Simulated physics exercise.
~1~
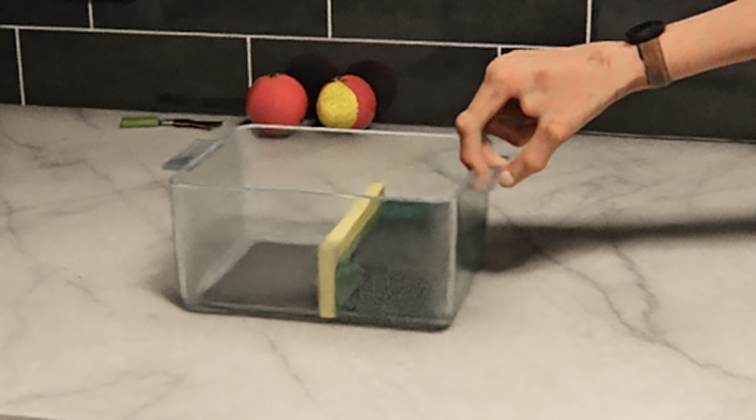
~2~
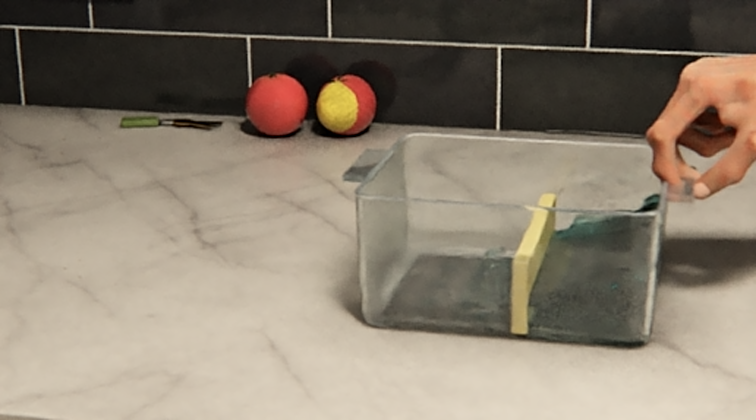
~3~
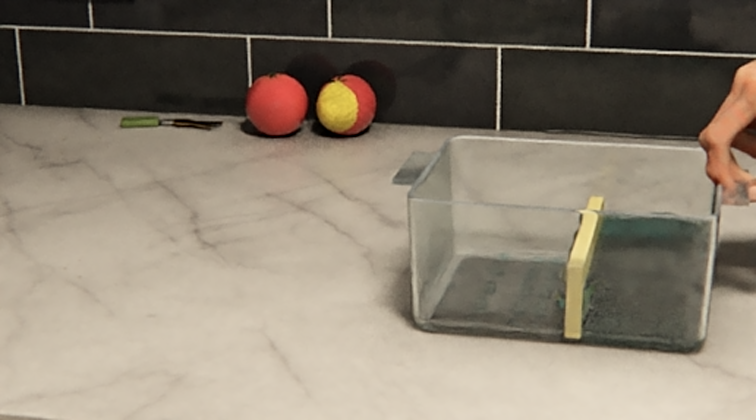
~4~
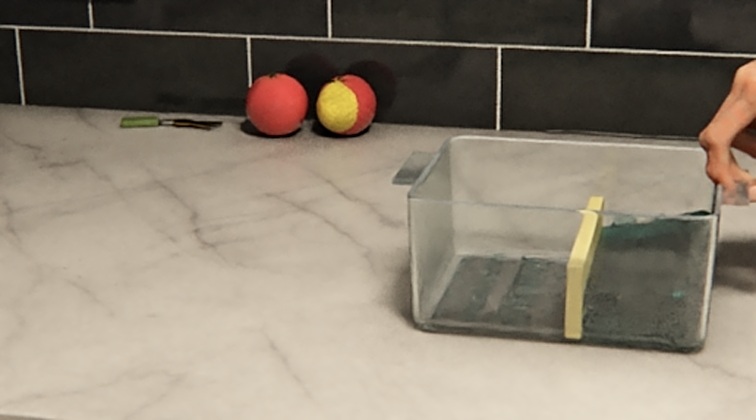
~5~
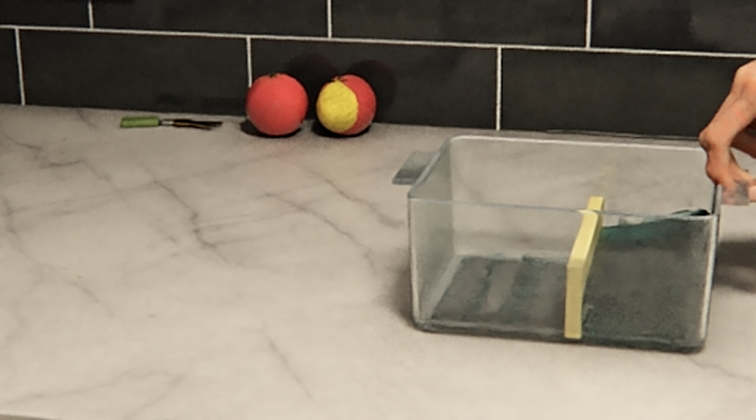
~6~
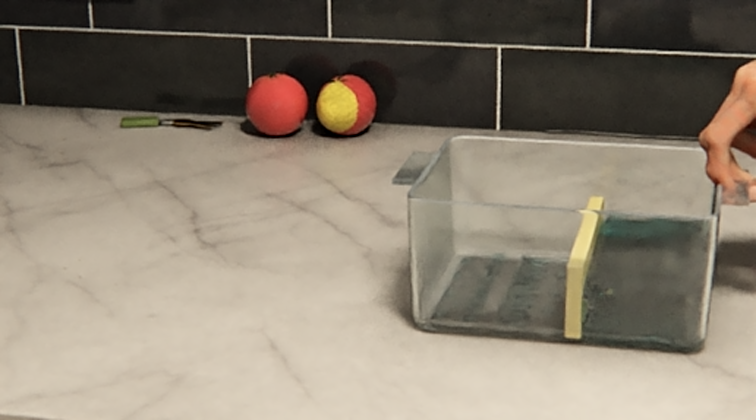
On a marble counter before dark tiles, a hand pulls a clear box with a yellow divider to the right, and the bluish water in its right part tilts and sloshes, a little reaching the left part, before the box stops and the water ends nearly level.
